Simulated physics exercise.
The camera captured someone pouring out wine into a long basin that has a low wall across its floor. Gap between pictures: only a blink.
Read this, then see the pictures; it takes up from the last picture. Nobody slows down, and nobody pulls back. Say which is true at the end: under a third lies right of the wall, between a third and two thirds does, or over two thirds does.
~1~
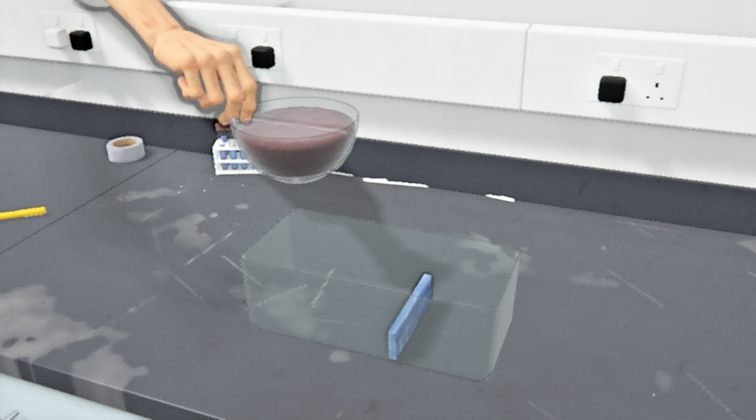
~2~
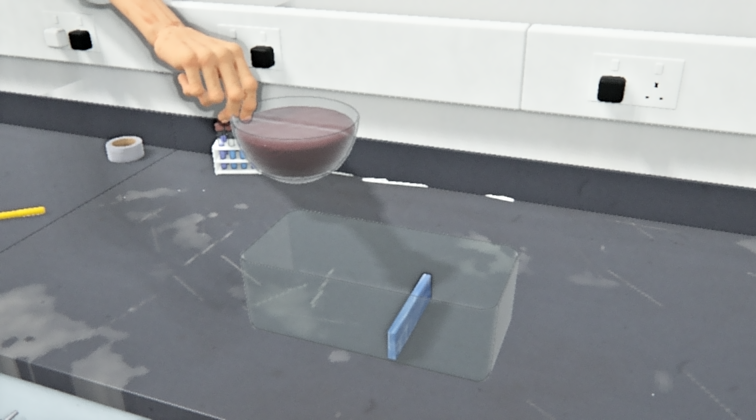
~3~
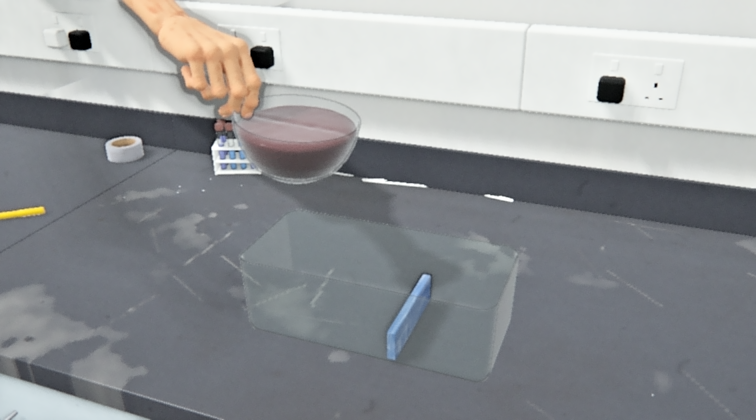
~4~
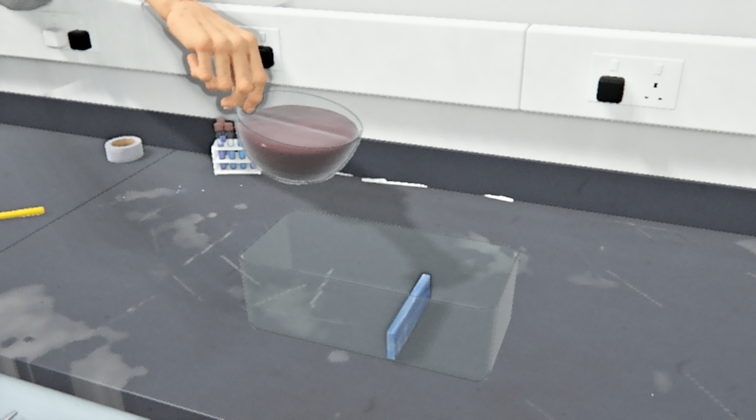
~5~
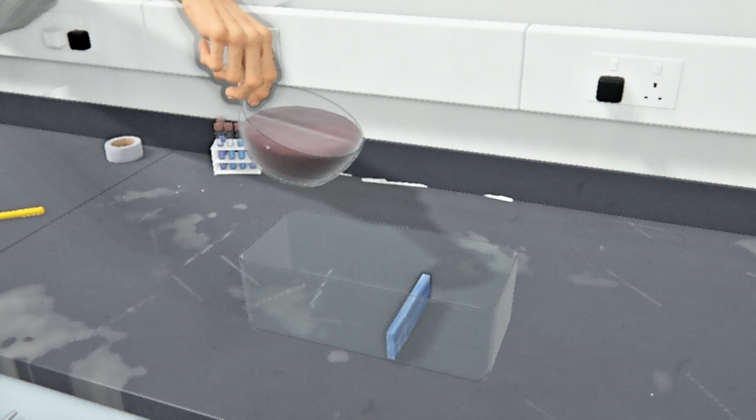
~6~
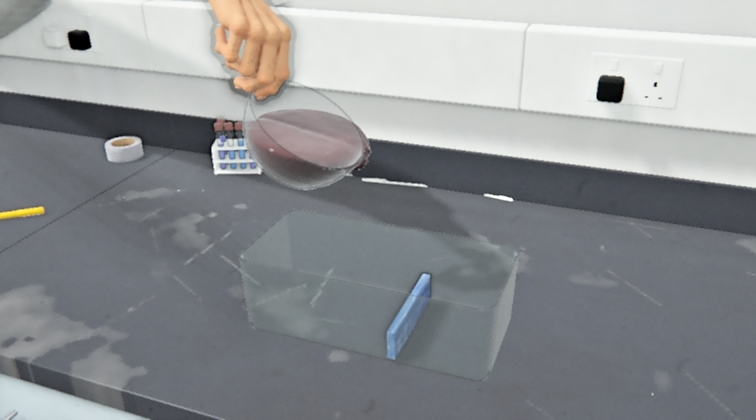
Falls short of a third.
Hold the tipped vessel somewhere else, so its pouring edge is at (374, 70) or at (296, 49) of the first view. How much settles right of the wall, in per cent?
Roughly 50 percent on the first try and 15 percent on the second.
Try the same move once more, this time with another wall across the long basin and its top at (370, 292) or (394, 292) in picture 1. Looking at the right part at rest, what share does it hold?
Try 1: Some 70 %; try 2: 45 %.
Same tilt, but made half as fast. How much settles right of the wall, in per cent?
About 45 %.
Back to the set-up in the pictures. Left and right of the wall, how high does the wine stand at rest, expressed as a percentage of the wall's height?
Left part: 40 per cent; right part: 30.
A moment on, the tilt is 98° and 12 per cent is still to pour, 33 is left of the wall and 16 right of it.
Next, the tilt is 106° and 0 per cent is still to pour, 74 is left of the wall and 20 right of it.
Then the tilt is 106° and 0 per cent is still to pour, 70 is left of the wall and 24 right of it.
Later the tilt is 106° and 0 per cent is still to pour, 70 is left of the wall and 24 right of it.
Finally, 70 per cent lies left of the wall, 24 right of it and 6 outside.
